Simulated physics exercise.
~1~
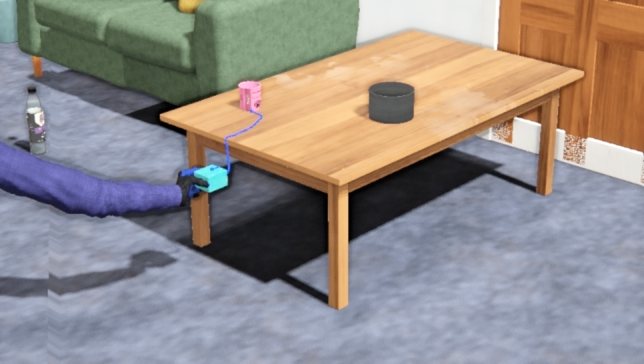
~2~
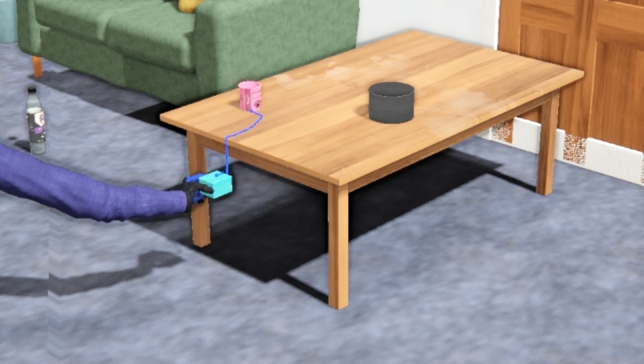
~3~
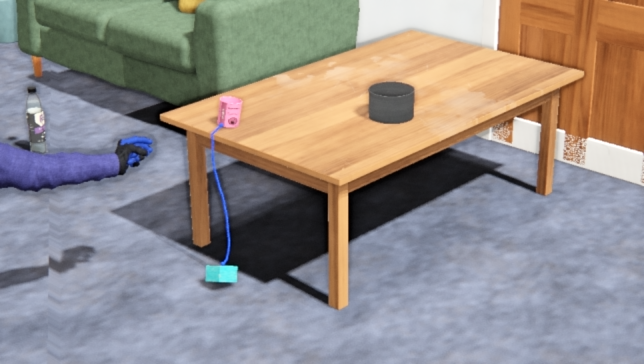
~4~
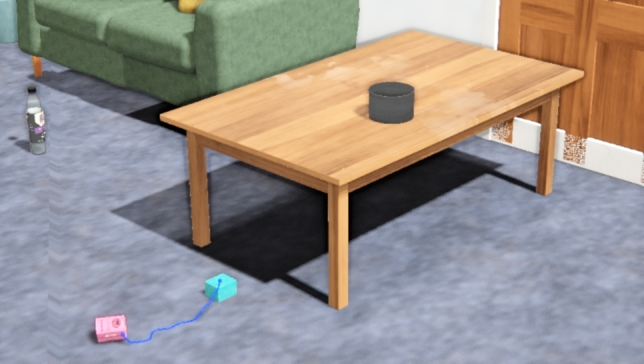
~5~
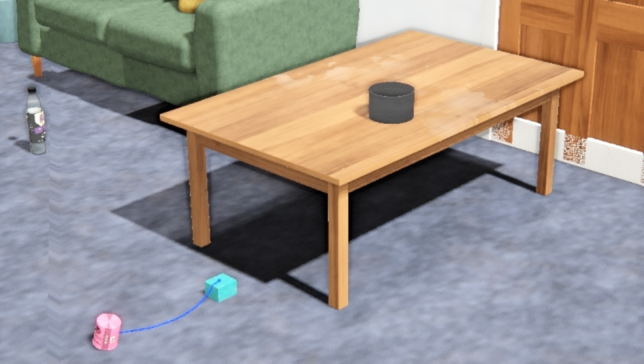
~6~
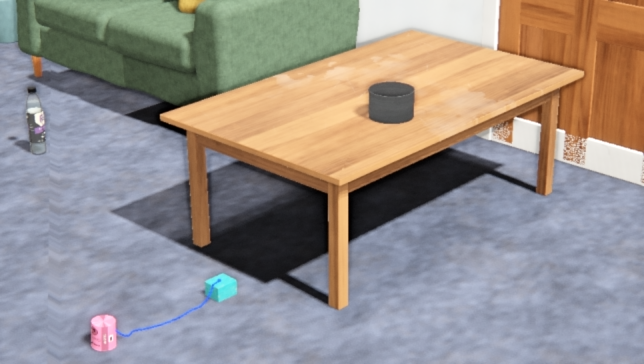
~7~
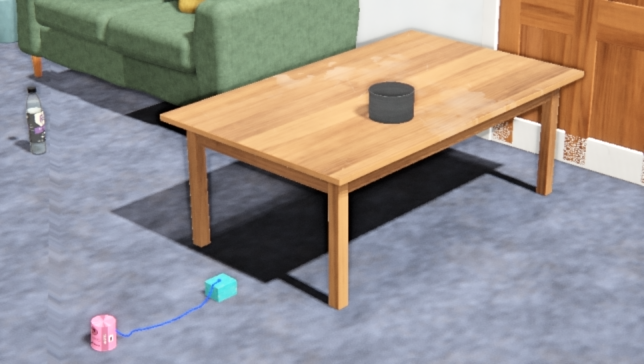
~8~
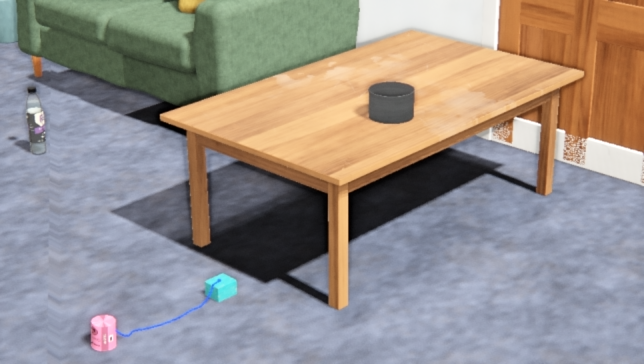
A turquoise block on a blue string tied to a pink cup is held beside a wooden table by a gloved hand, which lets go and withdraws. The block drops to the floor, dragging the cup off the edge, and both come to rest there while the dark pot stays put.
